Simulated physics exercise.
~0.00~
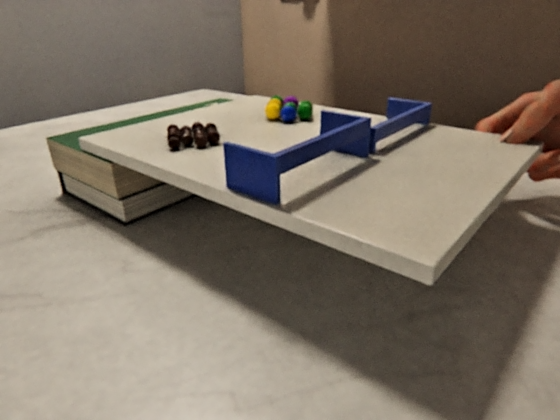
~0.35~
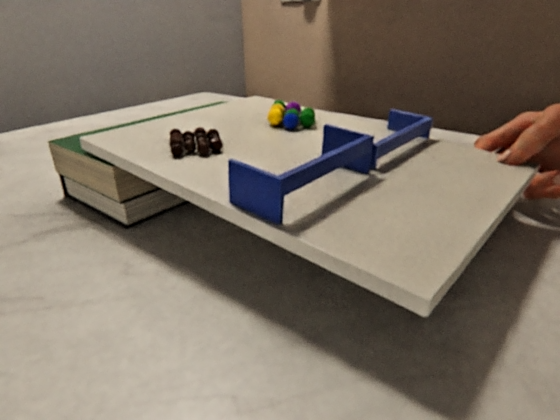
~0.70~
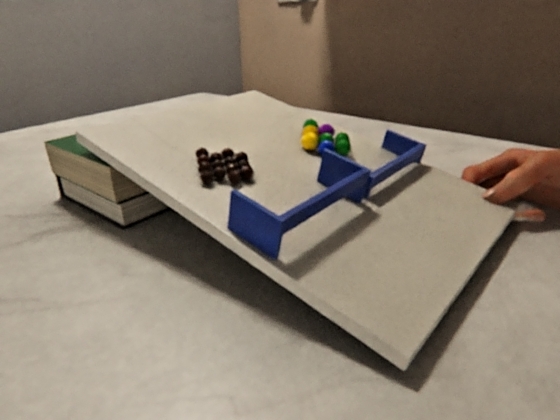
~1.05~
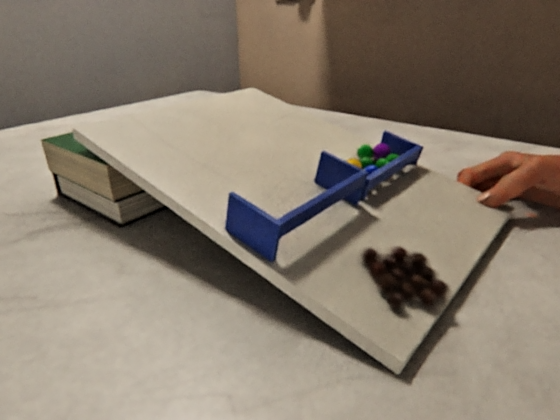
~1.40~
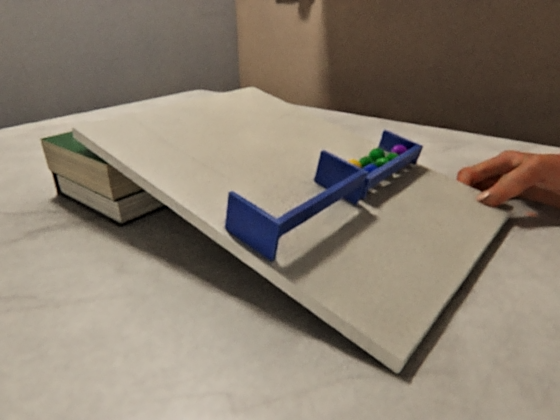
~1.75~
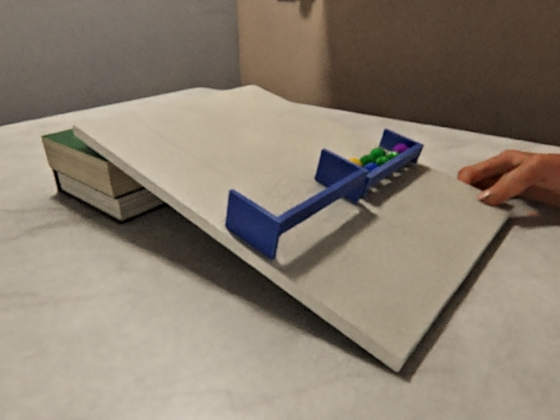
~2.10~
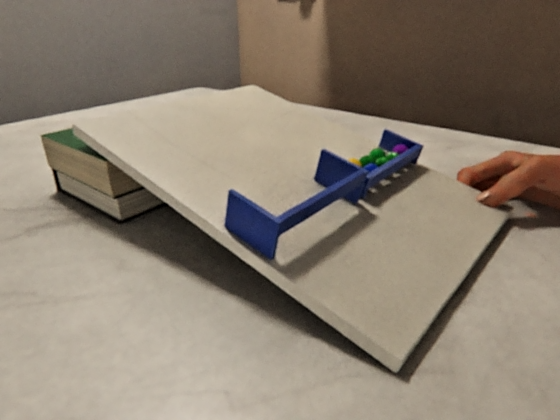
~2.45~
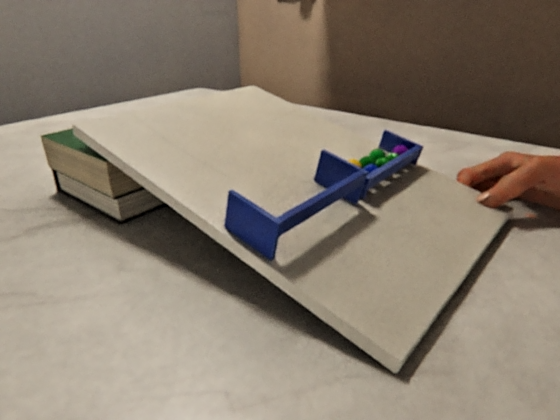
Hand lowering a white board's end, dark beads sliding beneath one blue bar while colourful balls gather behind the other.
